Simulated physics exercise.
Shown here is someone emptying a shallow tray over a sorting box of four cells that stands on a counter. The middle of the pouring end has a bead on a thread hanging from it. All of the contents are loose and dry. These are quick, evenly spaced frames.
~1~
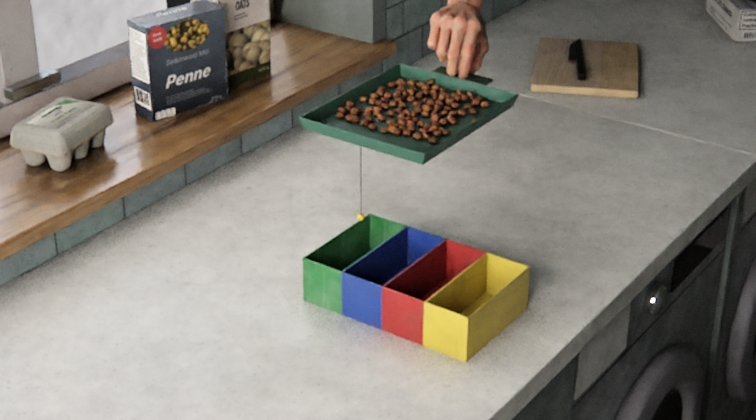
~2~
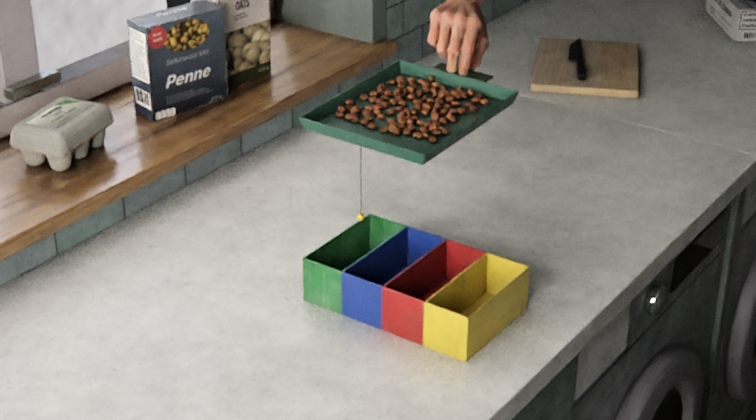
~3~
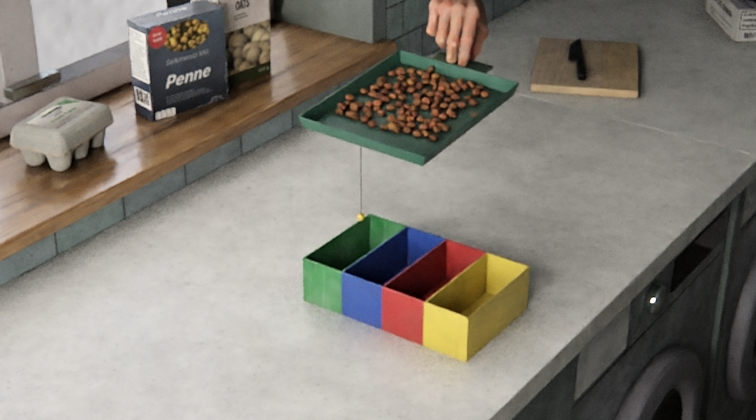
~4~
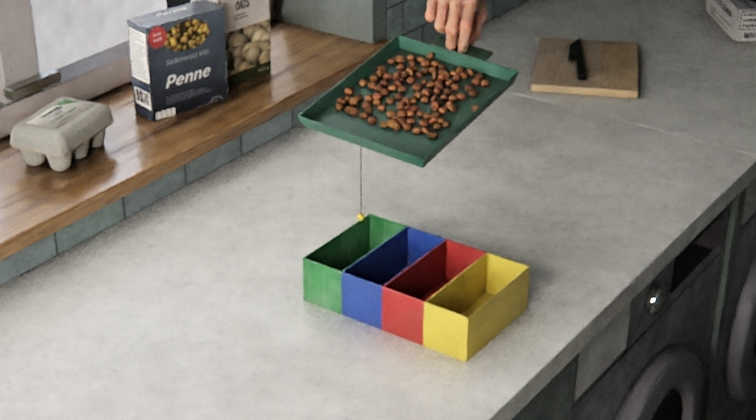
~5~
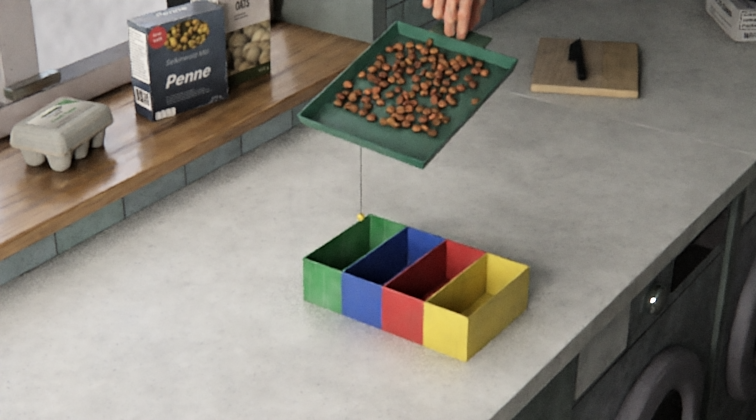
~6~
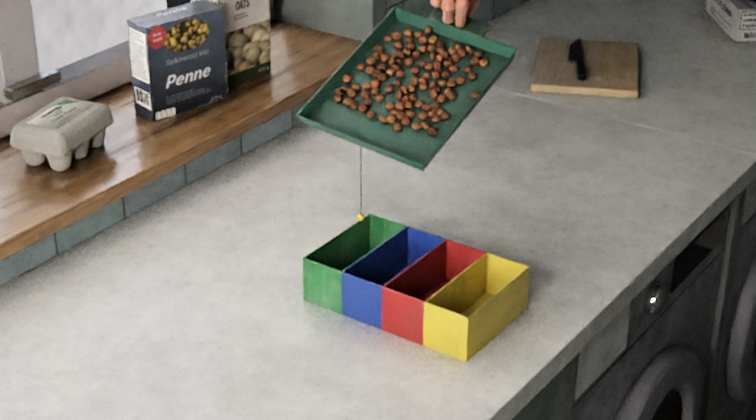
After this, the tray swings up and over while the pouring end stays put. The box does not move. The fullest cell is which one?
The blue cell.
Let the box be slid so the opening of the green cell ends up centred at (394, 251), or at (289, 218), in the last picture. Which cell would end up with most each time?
Position one: The green one. Position two: The yellow cell.
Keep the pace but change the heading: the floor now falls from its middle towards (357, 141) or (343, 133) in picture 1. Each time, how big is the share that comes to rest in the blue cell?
Respectively 10 % and 0 %.
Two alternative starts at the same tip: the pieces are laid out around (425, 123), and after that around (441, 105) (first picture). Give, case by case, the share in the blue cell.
In order, about 60 and 60 in a hundred.
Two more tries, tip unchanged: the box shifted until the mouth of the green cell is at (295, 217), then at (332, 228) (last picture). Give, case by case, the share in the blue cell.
10 and 30 in a hundred.
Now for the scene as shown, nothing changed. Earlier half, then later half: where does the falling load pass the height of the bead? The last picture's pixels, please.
It goes through near (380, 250) first, then near (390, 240).
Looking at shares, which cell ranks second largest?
Ranked second: The green one.
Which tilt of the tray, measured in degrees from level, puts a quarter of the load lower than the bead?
Roughly 85°.
Just after the last frame, tray tipped steeply; the larger part on the tray; about a tenth falling or outside the box.
A moment on, tray tipped past a quarter turn; just a few on the tray; roughly half in the blue cell; roughly a quarter in the green cell; about a tenth in the red cell; roughly a quarter falling or outside the box.
Further on, tray tipped past a quarter turn; roughly half in the blue cell; roughly a quarter in the green cell; about a tenth in the red cell; about a tenth falling or outside the box.
When it is over, tray tipped past a quarter turn; roughly half in the blue cell; roughly a quarter in the green cell; about a tenth in the red cell; not one in the yellow cell; about a tenth outside the box.
